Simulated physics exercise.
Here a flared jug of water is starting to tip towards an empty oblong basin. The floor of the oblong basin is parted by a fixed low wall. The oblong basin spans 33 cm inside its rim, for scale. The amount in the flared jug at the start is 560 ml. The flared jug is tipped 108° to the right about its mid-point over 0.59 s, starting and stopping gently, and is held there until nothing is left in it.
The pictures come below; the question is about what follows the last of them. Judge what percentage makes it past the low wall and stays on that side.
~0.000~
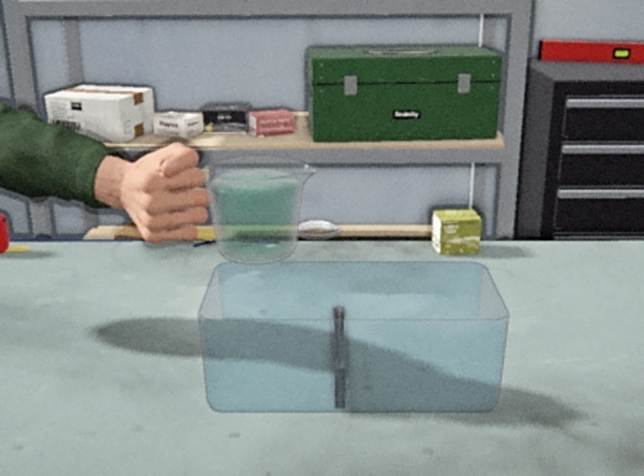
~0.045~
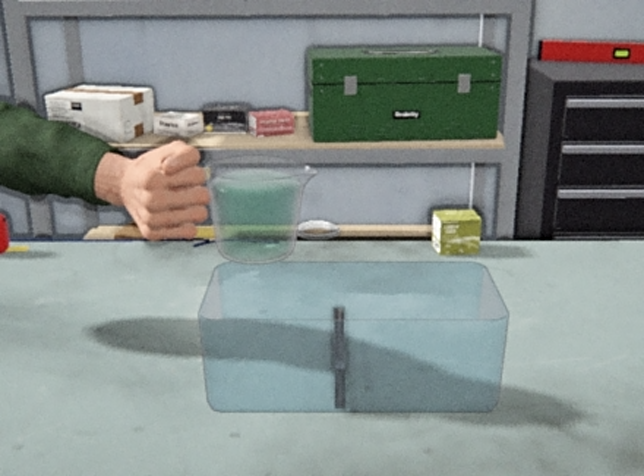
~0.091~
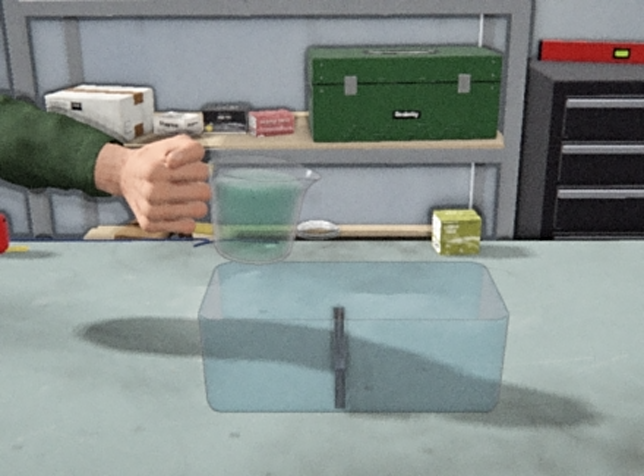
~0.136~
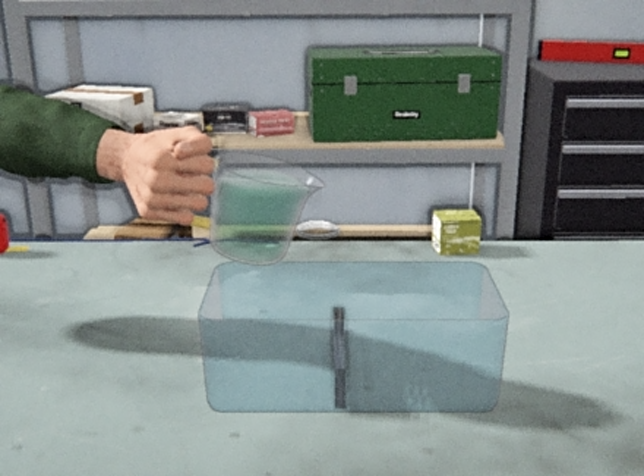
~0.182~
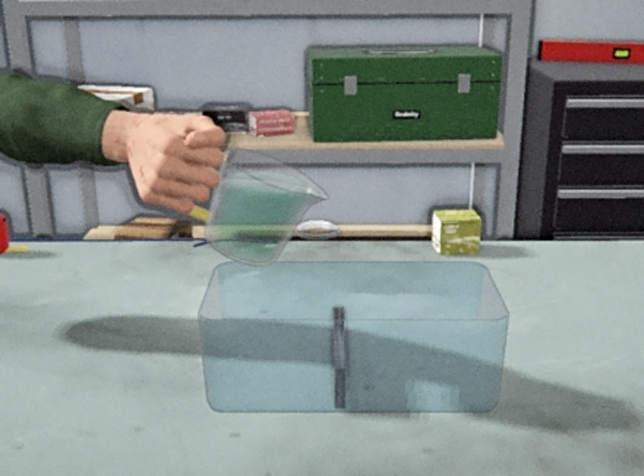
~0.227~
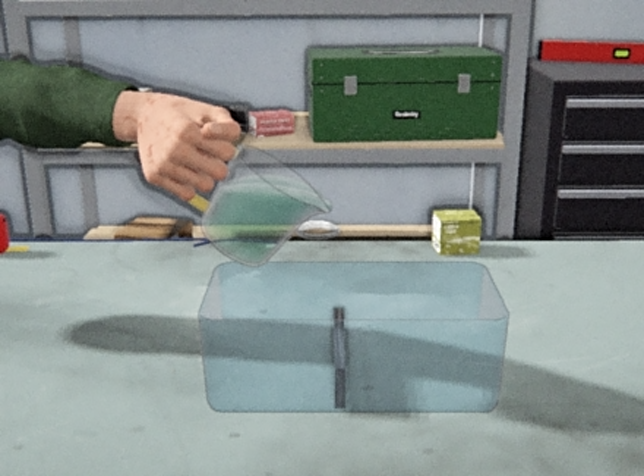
Some 63 per cent makes it over and stays.
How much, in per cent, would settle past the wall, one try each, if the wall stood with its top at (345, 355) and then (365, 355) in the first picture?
60 in a hundred, followed by 35 in a hundred.
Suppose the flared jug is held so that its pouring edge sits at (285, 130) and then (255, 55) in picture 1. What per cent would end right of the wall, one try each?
In turn about 30 and 15 per cent.
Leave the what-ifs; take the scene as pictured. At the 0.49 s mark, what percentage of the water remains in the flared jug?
Near 40 in a hundred.
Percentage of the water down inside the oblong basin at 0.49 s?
Roughly 42 percent.
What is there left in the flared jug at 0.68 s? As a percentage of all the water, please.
About 5 percent.
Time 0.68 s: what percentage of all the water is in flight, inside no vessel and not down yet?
Close to 4 %.
Then, 0.49 s in, the tilt is 100° and 39 per cent is still to pour, 5 is left of the wall and 37 right of it.
Then, 0.68 s in, the tilt is 108° and 5 per cent is still to pour, 29 is left of the wall and 62 right of it.
Then, 0.87 s in, the tilt is 108° and 0 per cent is still to pour, 36 is left of the wall and 63 right of it.
Then, 1.09 s in, the tilt is 108° and 0 per cent is still to pour, 36 is left of the wall and 63 right of it.
Finally, 36 per cent lies left of the wall, 63 right of it and 1 outside.
